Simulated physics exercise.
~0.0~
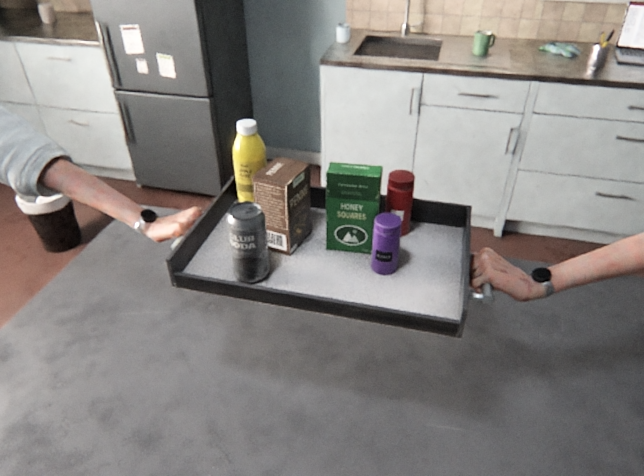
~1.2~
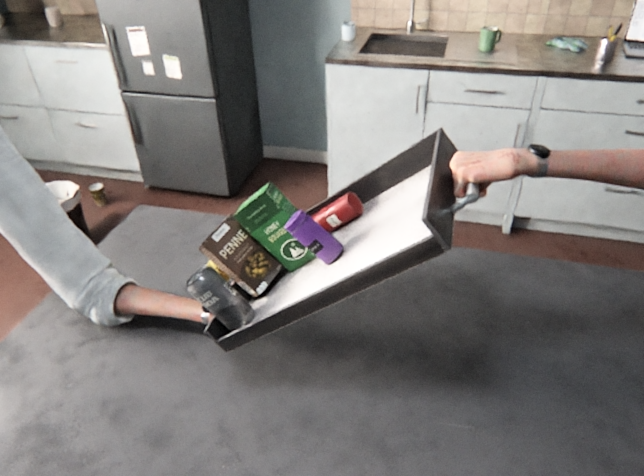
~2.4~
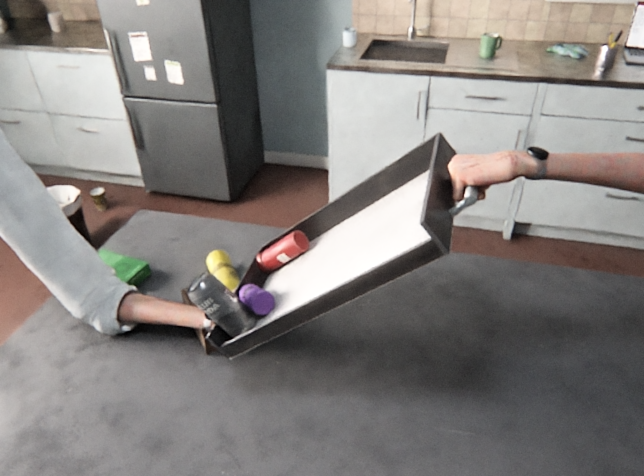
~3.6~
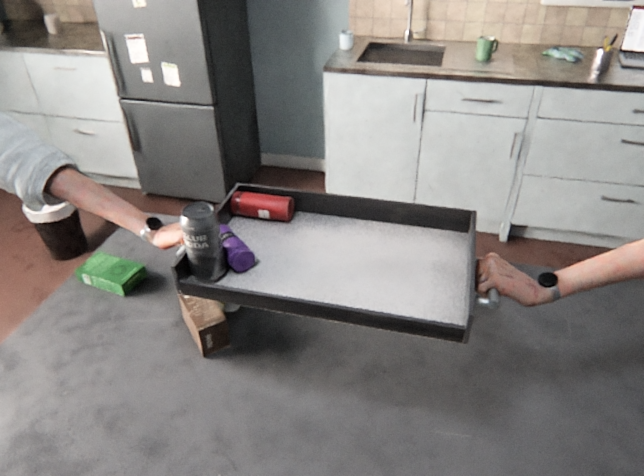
In a kitchen, two hands tipped a crate of groceries steeply down to the left, then levelled it; the yellow bottle, brown carton and green packet ended up outside, while the red and purple shakers lay inside beside the upright grey can.
